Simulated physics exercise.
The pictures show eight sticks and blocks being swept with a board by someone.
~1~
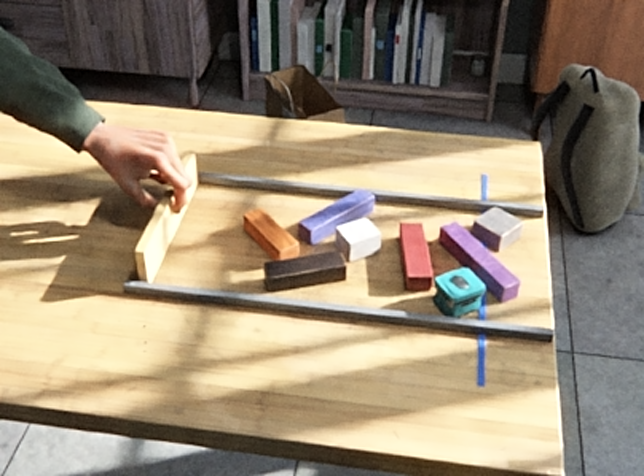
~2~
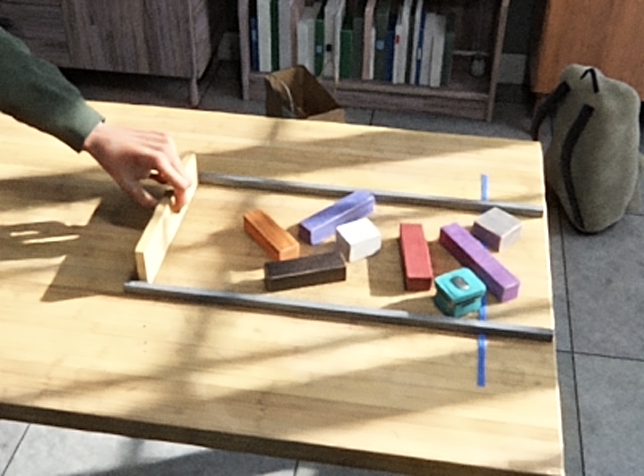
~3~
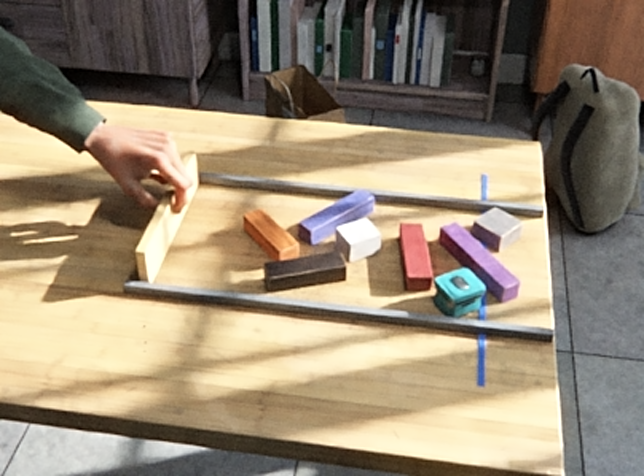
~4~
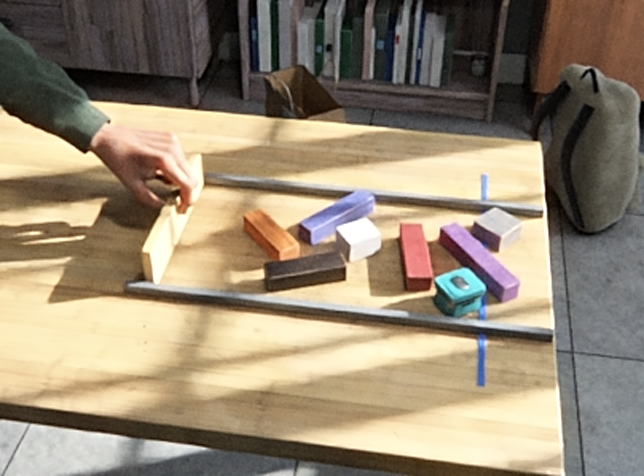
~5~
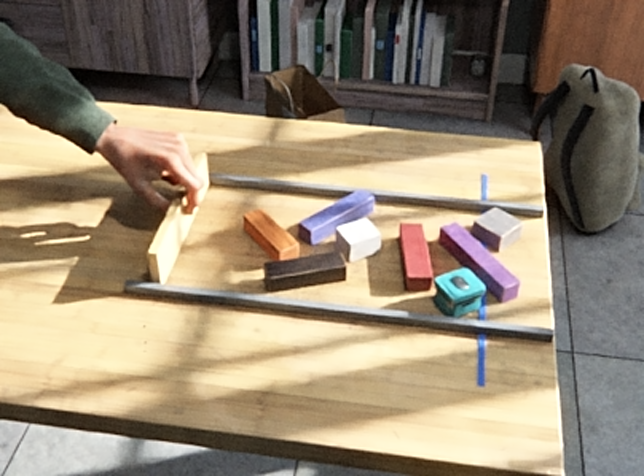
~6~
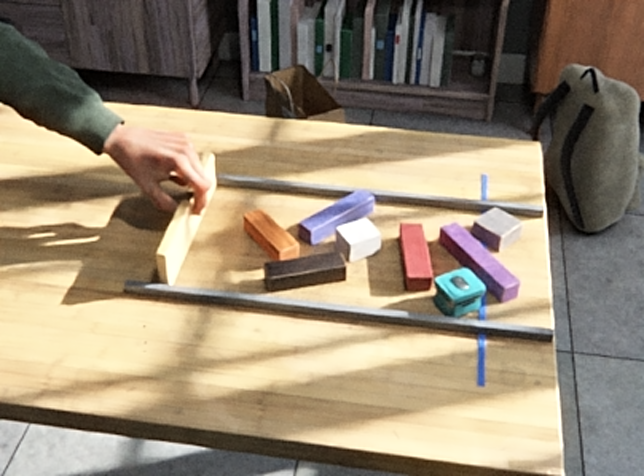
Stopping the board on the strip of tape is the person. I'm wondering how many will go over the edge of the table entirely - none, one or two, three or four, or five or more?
I'd say three or four of them.
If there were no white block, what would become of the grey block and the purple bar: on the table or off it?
The grey block comes off; the purple bar comes off.
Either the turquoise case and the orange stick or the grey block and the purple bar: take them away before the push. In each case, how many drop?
The first removal gives 0, the second gives 1.
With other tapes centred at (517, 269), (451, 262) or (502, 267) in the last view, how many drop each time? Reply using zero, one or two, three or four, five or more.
Trial 1 - at least five; trial 2 - one or two; trial 3 - more than four.
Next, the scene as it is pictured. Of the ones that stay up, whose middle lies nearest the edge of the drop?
That's the white block.
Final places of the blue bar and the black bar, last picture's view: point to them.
Blue bar at (517, 234), black bar at (527, 297).
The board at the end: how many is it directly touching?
That number would be 2.
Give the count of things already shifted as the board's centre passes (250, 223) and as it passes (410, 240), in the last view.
1 by the first point, 8 by the second.
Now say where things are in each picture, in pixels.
In the first frame, grey block (497, 229); purple bar (478, 261); turquoise case (459, 294); board (169, 214); tape (483, 265).
In the second frame, purple bar (478, 261); blue bar (337, 217).
In the third frame, turquoise case (459, 294); black bar (305, 272).
In the fourth frame, grey block (497, 229); white block (358, 240).
In the fifth frame, purple bar (478, 261); board (181, 215).
In the sixth frame, grey block (497, 229); purple bar (478, 261); turquoise case (459, 294); board (189, 216); tape (483, 265).
A little later, none off yet; grey block at rest near (497, 229); purple bar at rest near (478, 261); turquoise case at rest near (459, 294).
When it is over, the number that fall off is three or four; down, red bar, turquoise case, purple bar and grey block.
